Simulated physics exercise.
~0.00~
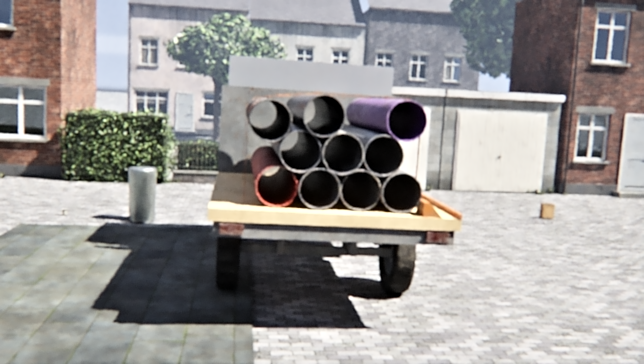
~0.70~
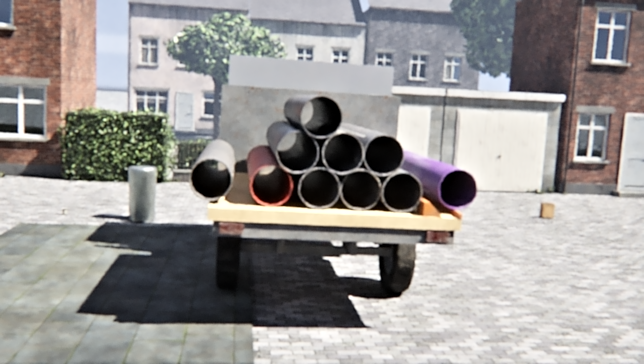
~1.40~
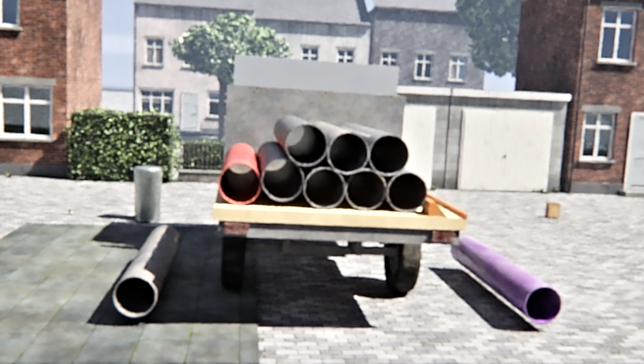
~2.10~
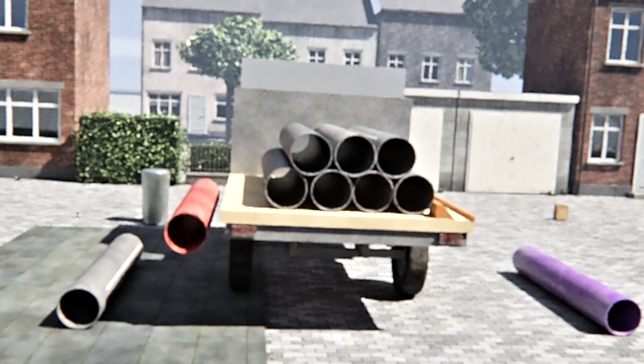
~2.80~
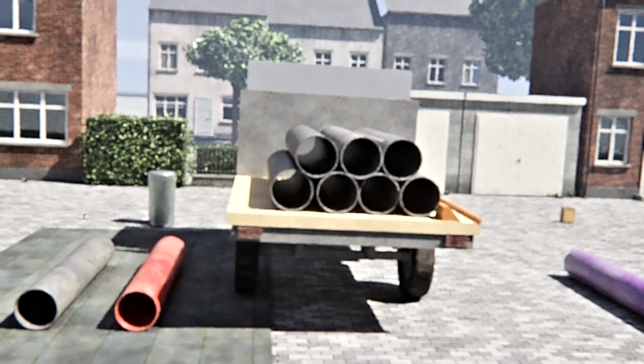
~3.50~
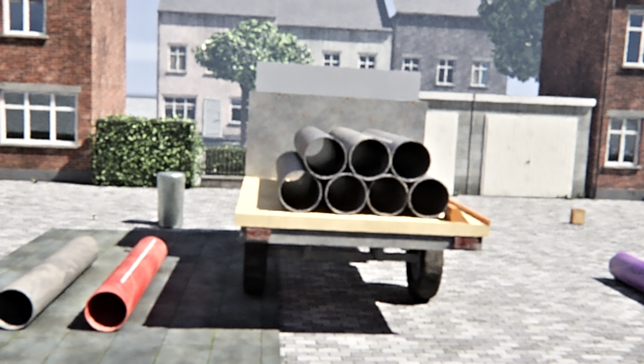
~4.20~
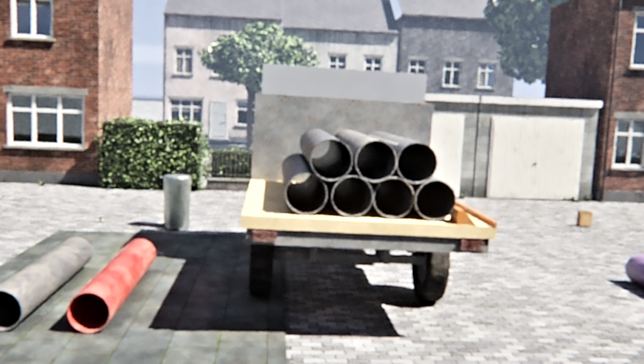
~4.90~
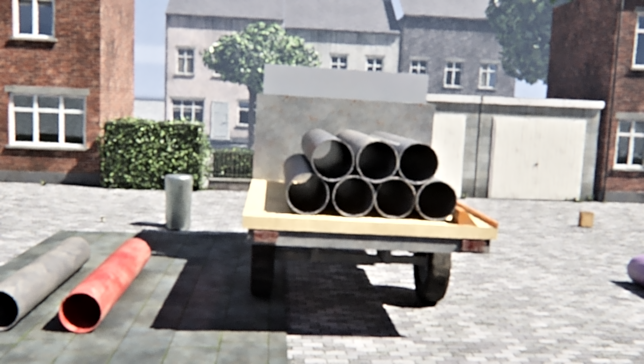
In a sunny paved yard with brick houses, a hedge and a pale garage behind, a flatbed trailer is seen from its open end. Pipes are stacked on its deck, mostly grey, with a purple one at the upper right and a red one at the lower left. The stack slumps, and the purple pipe rolls off the right side while a grey one drops off the left. The red pipe then rolls left and falls too. As the view shifts slightly left, the purple pipe rolls to the right edge, the red and grey pipes lie at left, and seven grey pipes remain stacked aboard.
